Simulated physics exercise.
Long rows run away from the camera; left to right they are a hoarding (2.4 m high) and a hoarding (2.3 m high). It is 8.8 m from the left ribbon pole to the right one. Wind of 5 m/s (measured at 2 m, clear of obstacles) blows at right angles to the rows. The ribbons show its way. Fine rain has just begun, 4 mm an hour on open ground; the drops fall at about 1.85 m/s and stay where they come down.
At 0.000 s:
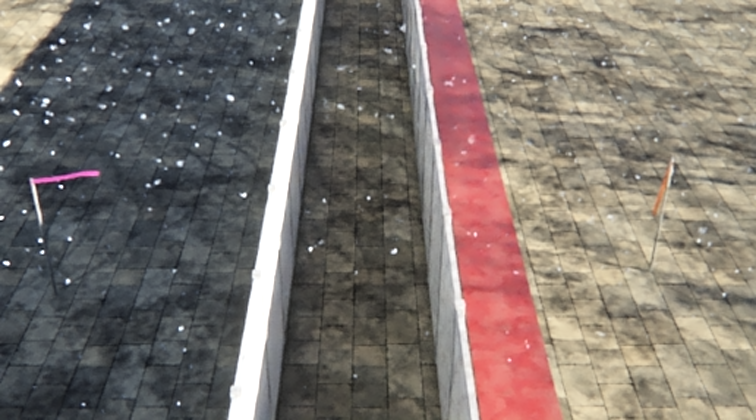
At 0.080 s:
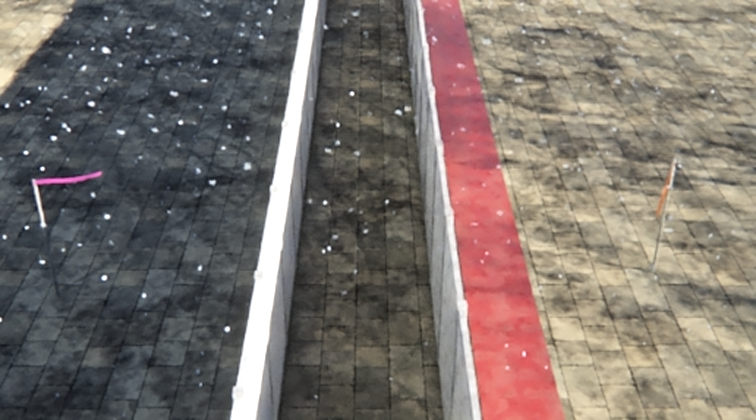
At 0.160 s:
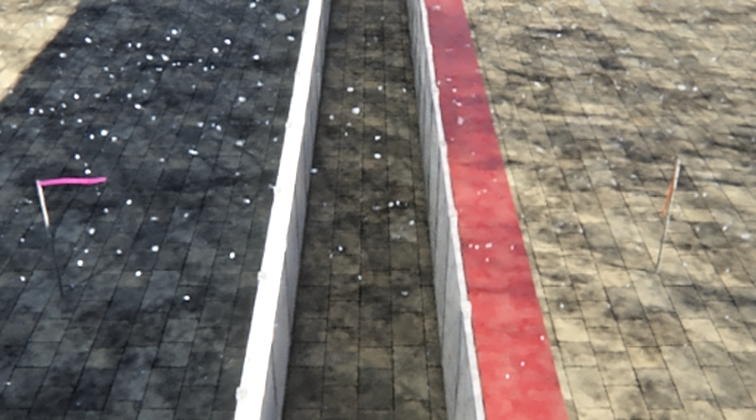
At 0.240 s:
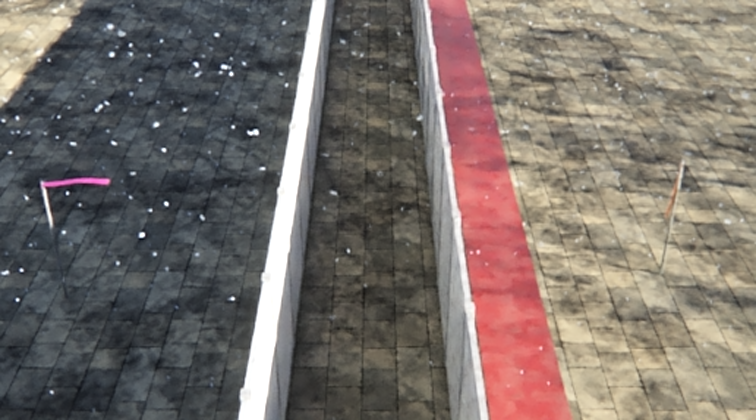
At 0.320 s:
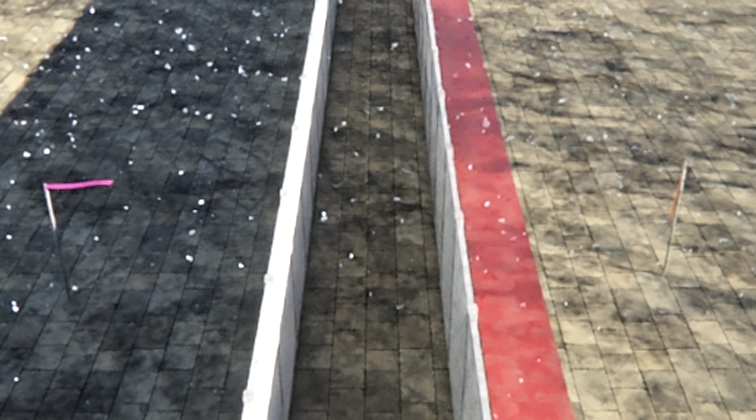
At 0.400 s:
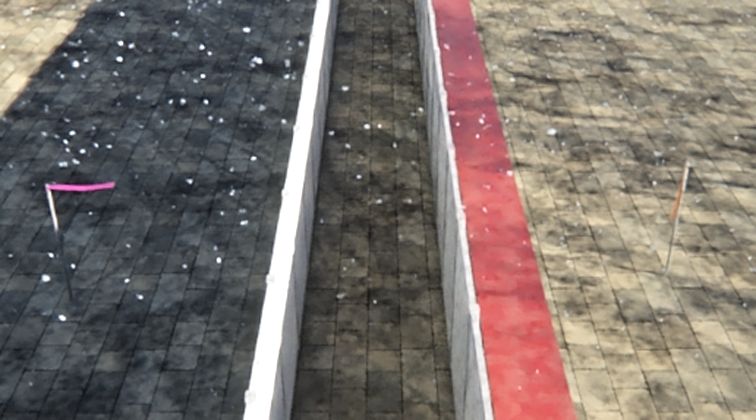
White specks shifting over paving and two pale barriers, the left pole's pink ribbon streaming right, the right pole's orange ribbon hanging.
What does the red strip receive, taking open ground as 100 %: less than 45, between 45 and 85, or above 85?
The amount there is from 45 to 85 % of the open one.
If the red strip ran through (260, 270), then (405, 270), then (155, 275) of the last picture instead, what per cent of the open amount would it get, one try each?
In turn about 100 %, 30 %, 100 %.
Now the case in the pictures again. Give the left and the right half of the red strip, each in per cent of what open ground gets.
Some 65 % on the left, 70 % on the right.
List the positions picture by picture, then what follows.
The first frame shows the left ribbon ends at (98, 174), leaning 95 degrees to the right.
The second frame shows the right ribbon ends at (657, 215), hanging almost straight and the red one passes (494, 268).
The third frame shows the left ribbon ends at (105, 179), leaning 95 degrees to the right, above the rows the drops slant 80 degrees from upright, towards the right and the top of the left hoarding crosses (297, 83).
The fourth frame shows the right ribbon ends at (666, 217), hanging almost straight and the red one passes (485, 188).
The fifth frame shows the left ribbon ends at (111, 183), leaning 95 degrees to the right and above the rows the drops slant 80 degrees from upright, towards the right.
The sixth frame shows the right ribbon ends at (671, 219), hanging almost straight and the top of the left hoarding crosses (305, 87).
After 10 minutes open ground has 0.7 mm and the red strip 0.5 mm.
After 30 minutes open ground has 2.0 mm and the red strip 1.4 mm.
After 60 minutes open ground has 4.0 mm and the red strip 2.7 mm, so the red strip has 68 % of the open amount; the left half of it has 64 %, the right half 71 %.
